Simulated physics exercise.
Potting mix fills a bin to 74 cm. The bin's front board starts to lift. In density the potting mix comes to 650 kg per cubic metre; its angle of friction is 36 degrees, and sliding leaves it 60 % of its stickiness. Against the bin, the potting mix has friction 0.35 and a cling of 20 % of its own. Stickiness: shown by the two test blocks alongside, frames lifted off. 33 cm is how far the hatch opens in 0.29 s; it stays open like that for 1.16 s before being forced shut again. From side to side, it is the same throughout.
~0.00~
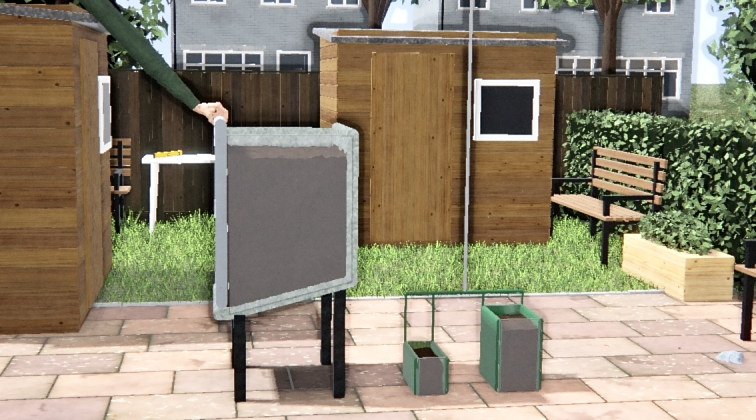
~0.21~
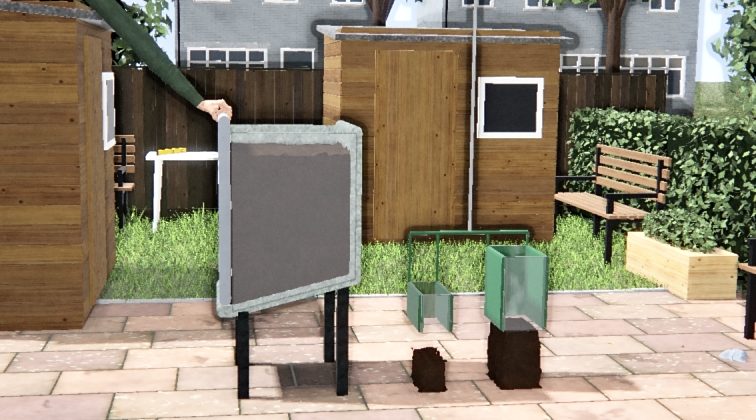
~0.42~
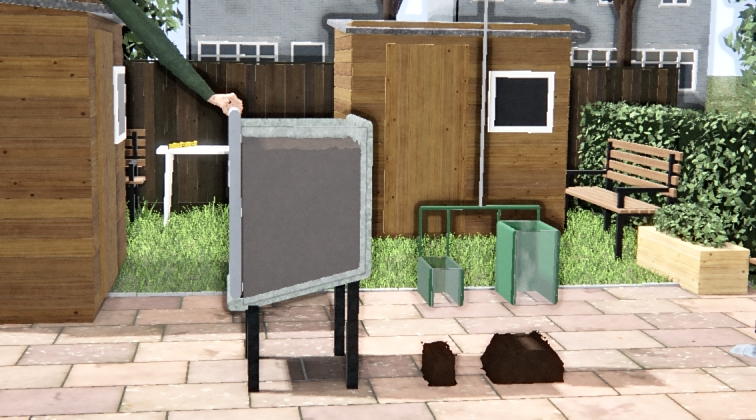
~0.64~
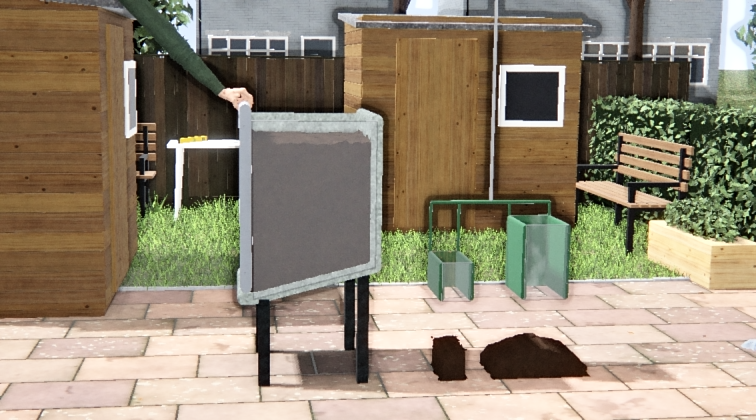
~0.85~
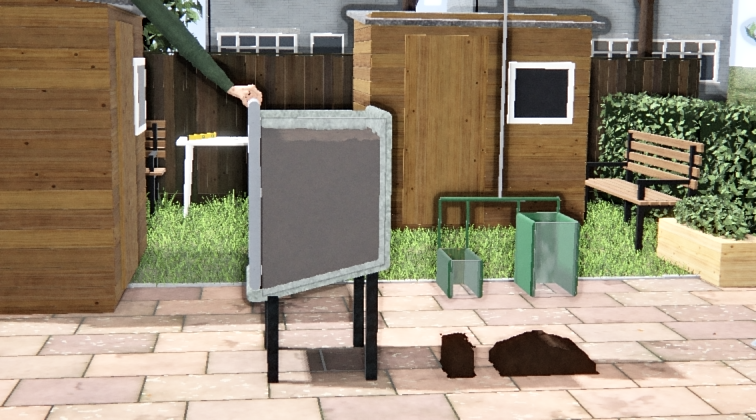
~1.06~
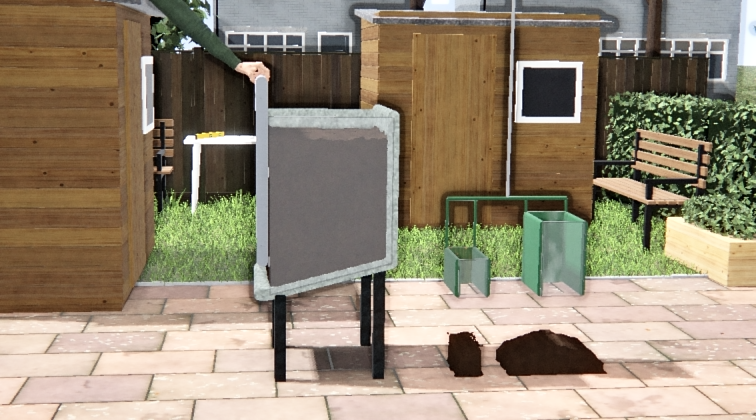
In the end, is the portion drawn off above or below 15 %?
Lab note - in excess of 15 % drawn off.
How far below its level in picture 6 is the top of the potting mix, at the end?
By my estimate, near 18 cm.
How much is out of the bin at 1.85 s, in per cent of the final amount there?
Roughly 30 per cent.
After 1.42 s, the hatch is 33 cm open and 0 % is out.
After 1.85 s, the hatch is 33 cm open and 11 % is out.
After 2.27 s, the hatch is 33 cm open and 24 % is out.
After 2.70 s, the hatch is 8.1 cm open and 35 % is out.
After 3.28 s, the hatch is shut and 35 % is out.
